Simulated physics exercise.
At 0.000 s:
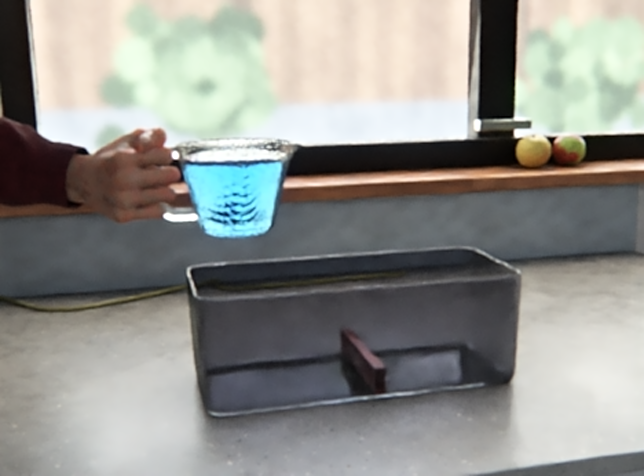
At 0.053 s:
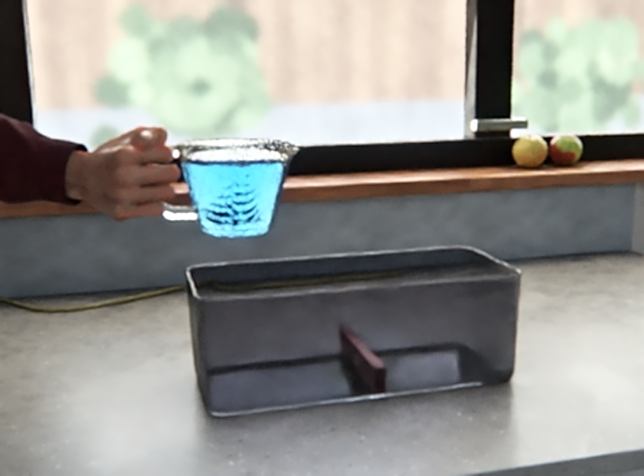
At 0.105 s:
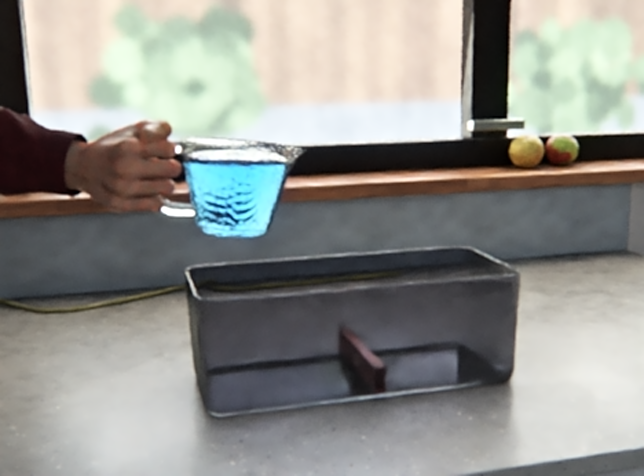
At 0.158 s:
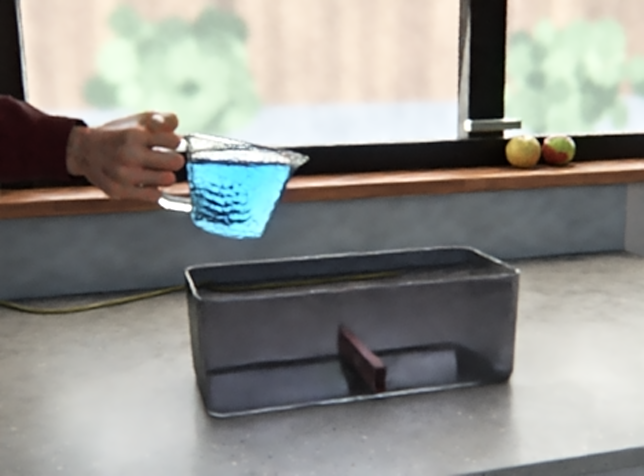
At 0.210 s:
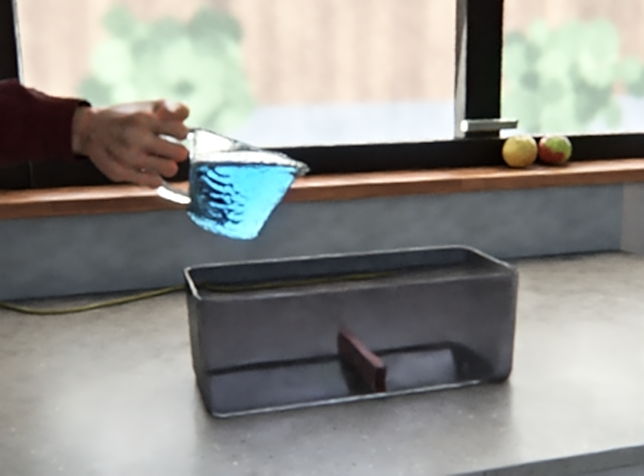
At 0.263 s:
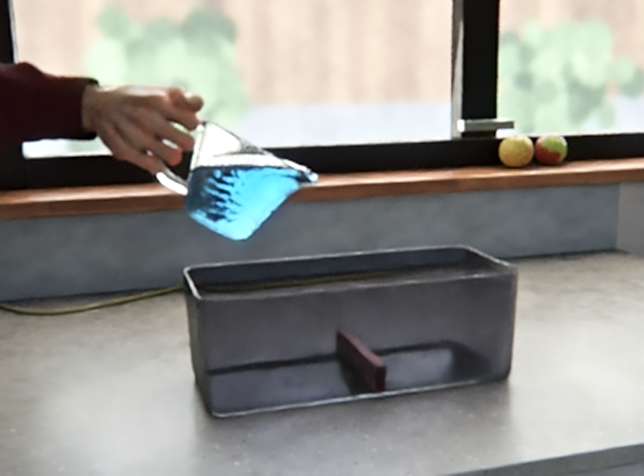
A hand holding a flared glass jug of bright blue water leaned it to the right, slowly then faster, above a long dark basin with a low reddish wall across its floor.
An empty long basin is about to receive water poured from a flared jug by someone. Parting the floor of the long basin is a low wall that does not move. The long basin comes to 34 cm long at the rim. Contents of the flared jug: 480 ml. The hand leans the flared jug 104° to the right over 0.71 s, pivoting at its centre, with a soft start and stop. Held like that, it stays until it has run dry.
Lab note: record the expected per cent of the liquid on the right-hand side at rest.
Expected right-hand share: 31 per cent.
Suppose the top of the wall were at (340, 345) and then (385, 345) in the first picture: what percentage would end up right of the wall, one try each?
60 in a hundred, followed by 10 in a hundred.
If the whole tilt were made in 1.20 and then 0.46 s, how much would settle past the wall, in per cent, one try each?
Around 40 per cent first, around 25 per cent next.
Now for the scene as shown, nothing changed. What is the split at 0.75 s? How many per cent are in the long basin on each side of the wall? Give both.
About 68 % left, 26 % right.
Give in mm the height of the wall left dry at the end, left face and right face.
About 16 mm on the left, about 24 mm on the right.
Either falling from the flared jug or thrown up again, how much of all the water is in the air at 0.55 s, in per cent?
About 22 per cent.
By 0.55 s the tilt is 91° and 34 per cent is still to pour, 25 is left of the wall and 20 right of it.
By 0.75 s the tilt is 104° and 2 per cent is still to pour, 68 is left of the wall and 26 right of it.
By 0.97 s the tilt is 104° and 0 per cent is still to pour, 68 is left of the wall and 30 right of it.
By 1.21 s the tilt is 104° and 0 per cent is still to pour, 68 is left of the wall and 31 right of it.
At rest 68 per cent lies left of the wall, 31 right of it and 1 outside.
